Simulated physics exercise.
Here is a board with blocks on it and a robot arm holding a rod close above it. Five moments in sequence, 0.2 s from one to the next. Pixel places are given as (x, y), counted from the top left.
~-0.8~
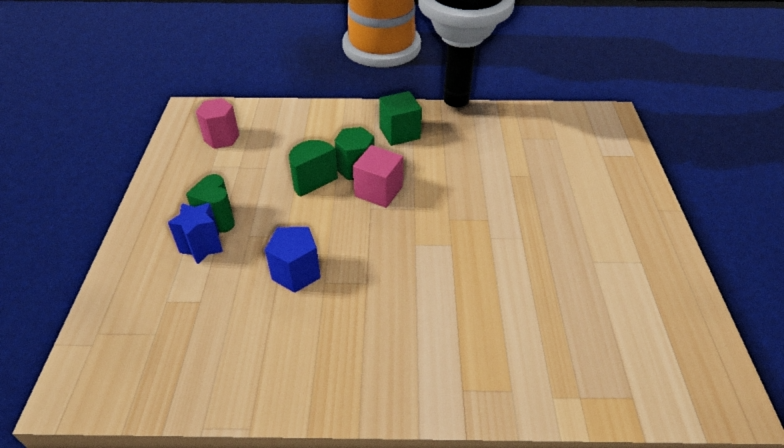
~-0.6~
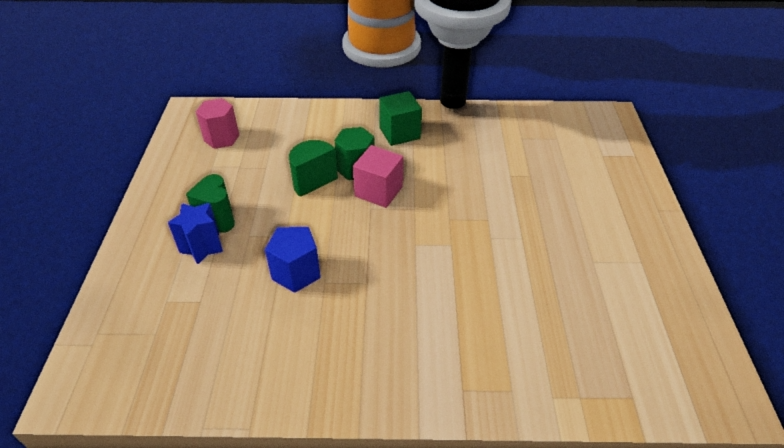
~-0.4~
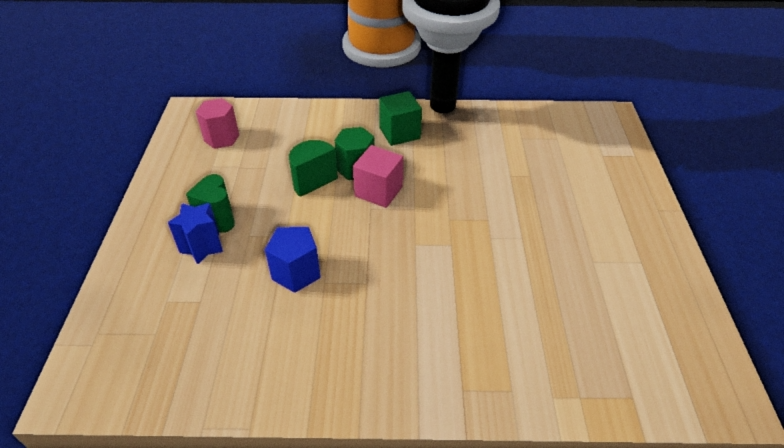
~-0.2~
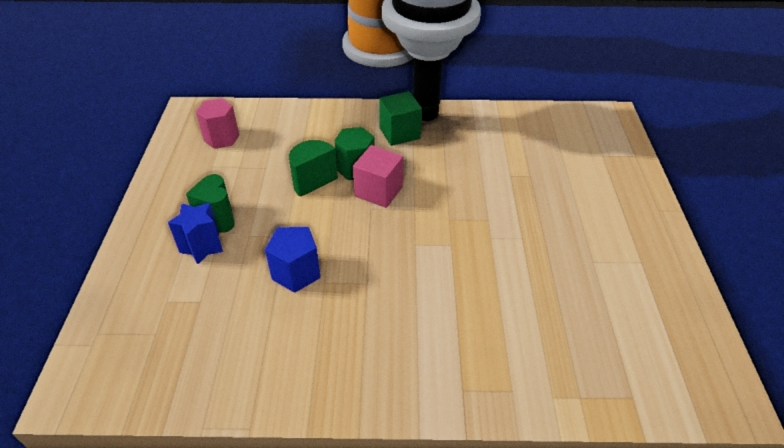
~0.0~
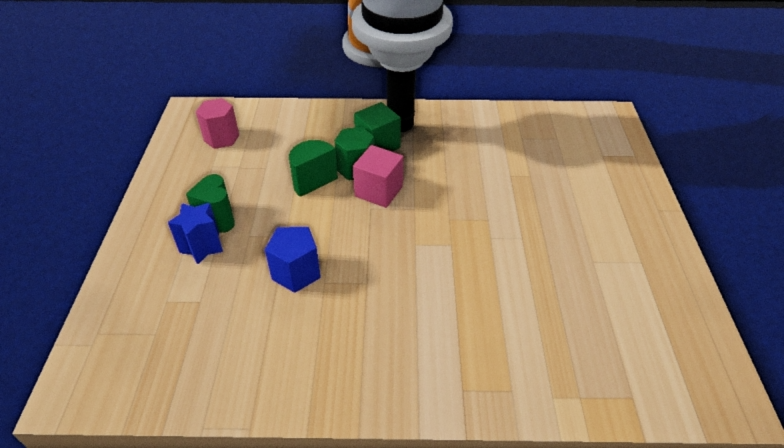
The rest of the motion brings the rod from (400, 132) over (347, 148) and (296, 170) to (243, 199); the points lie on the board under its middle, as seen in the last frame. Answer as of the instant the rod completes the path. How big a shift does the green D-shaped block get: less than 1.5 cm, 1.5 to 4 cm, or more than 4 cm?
Travels over 4 cm.
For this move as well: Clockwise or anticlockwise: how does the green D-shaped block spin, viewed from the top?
With the clock.
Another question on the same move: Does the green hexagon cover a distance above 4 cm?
Answer: Yes.
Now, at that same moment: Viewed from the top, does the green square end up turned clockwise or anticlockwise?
Counterclockwise rotation.
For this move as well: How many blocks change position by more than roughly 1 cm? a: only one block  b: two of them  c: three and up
c (three and up)
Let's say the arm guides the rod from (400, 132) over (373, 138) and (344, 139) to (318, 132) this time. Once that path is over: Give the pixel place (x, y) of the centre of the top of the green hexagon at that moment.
Most likely (342, 152).
What follows on the original path. One third of the way, rod (346, 141); green D-shaped block (295, 161), turned 60° clockwise; green hexagon (336, 161), turned 40° anticlockwise; green square (330, 137), turned 45° anticlockwise.
Two thirds of the way, rod (294, 163); green D-shaped block (276, 182), turned 100° clockwise; green hexagon (334, 175), turned 85° anticlockwise; green square (301, 161), turned 90° anticlockwise.
At the end, rod (242, 191); green heart not moved; green D-shaped block (275, 183), turned 105° clockwise; green hexagon (334, 176), turned 85° anticlockwise; green square (301, 162), turned 95° anticlockwise.
